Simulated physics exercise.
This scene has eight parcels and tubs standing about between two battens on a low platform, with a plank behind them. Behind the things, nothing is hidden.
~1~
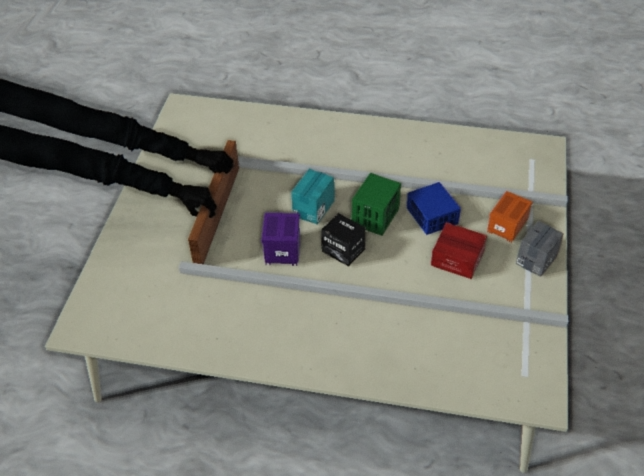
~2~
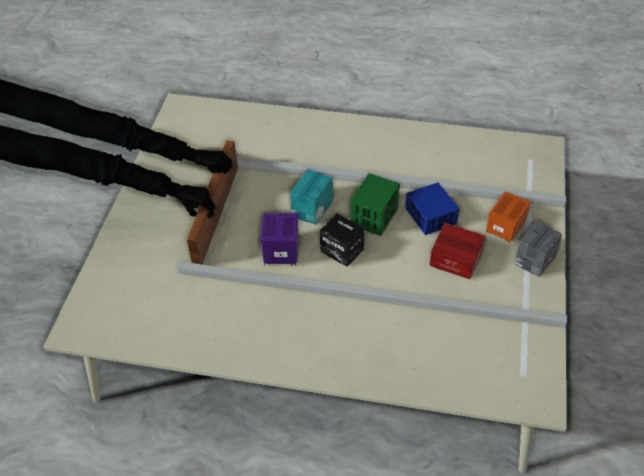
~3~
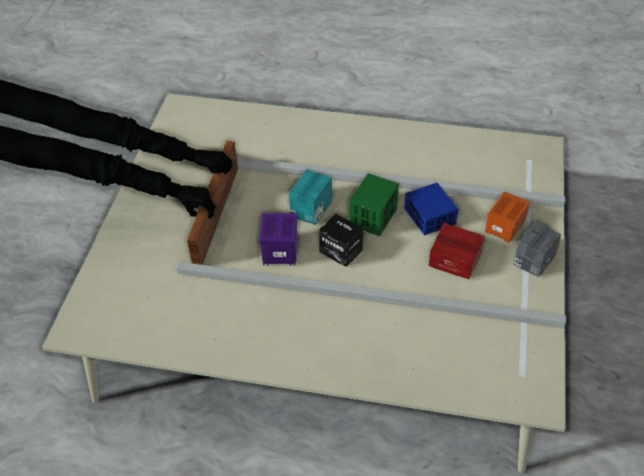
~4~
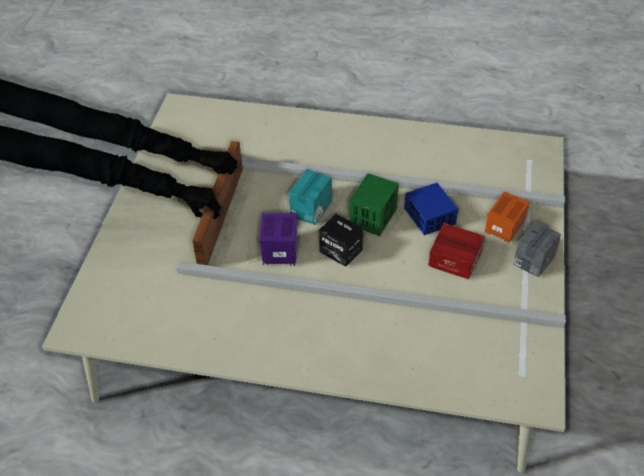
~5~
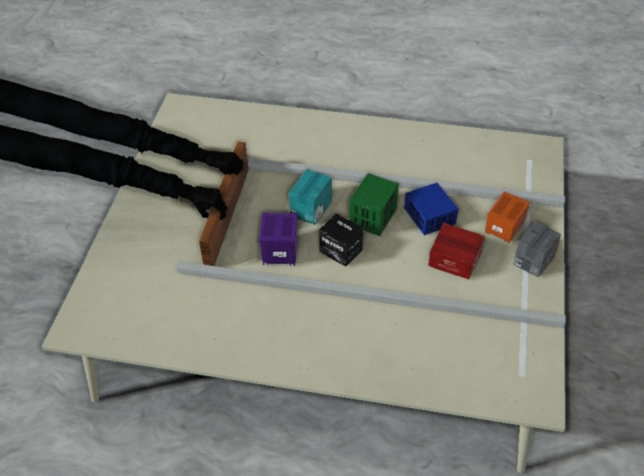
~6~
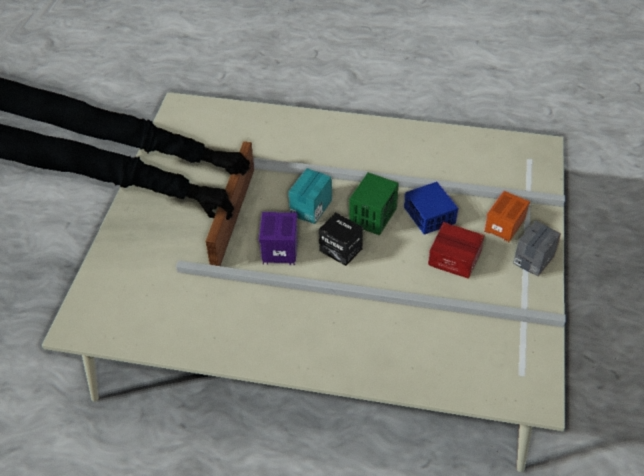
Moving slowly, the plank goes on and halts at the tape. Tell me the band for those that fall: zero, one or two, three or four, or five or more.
The tally of falls will come to five or higher.
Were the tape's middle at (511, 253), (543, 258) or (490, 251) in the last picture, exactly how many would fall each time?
It would be 4, 6 and 4.
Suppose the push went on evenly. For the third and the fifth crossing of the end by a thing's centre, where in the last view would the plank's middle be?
Earlier crossing: About (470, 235); later crossing: About (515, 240).
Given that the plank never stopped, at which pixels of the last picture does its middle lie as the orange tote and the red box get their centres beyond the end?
The middle is at (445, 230) when it's the orange tote, and at (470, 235) when it's the red box.
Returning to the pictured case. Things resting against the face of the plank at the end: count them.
Tally at the end: 2.
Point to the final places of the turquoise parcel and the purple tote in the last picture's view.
Going in order: First (544, 223), then (547, 276).
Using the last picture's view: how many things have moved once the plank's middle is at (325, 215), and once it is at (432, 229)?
That gives 4 for the first and 8 for the second.
A little later, none off yet; grey box at rest near (537, 249); orange tote at rest near (507, 217); red box at rest near (456, 250).
Next, none off yet; grey box shifted a little near (554, 249); orange tote shifted about its own width near (544, 219); red box shifted about its own width near (513, 258).
When it is over, the number that fall off is five or more; down, black box, green crate, blue crate, red box, orange tote and grey box.
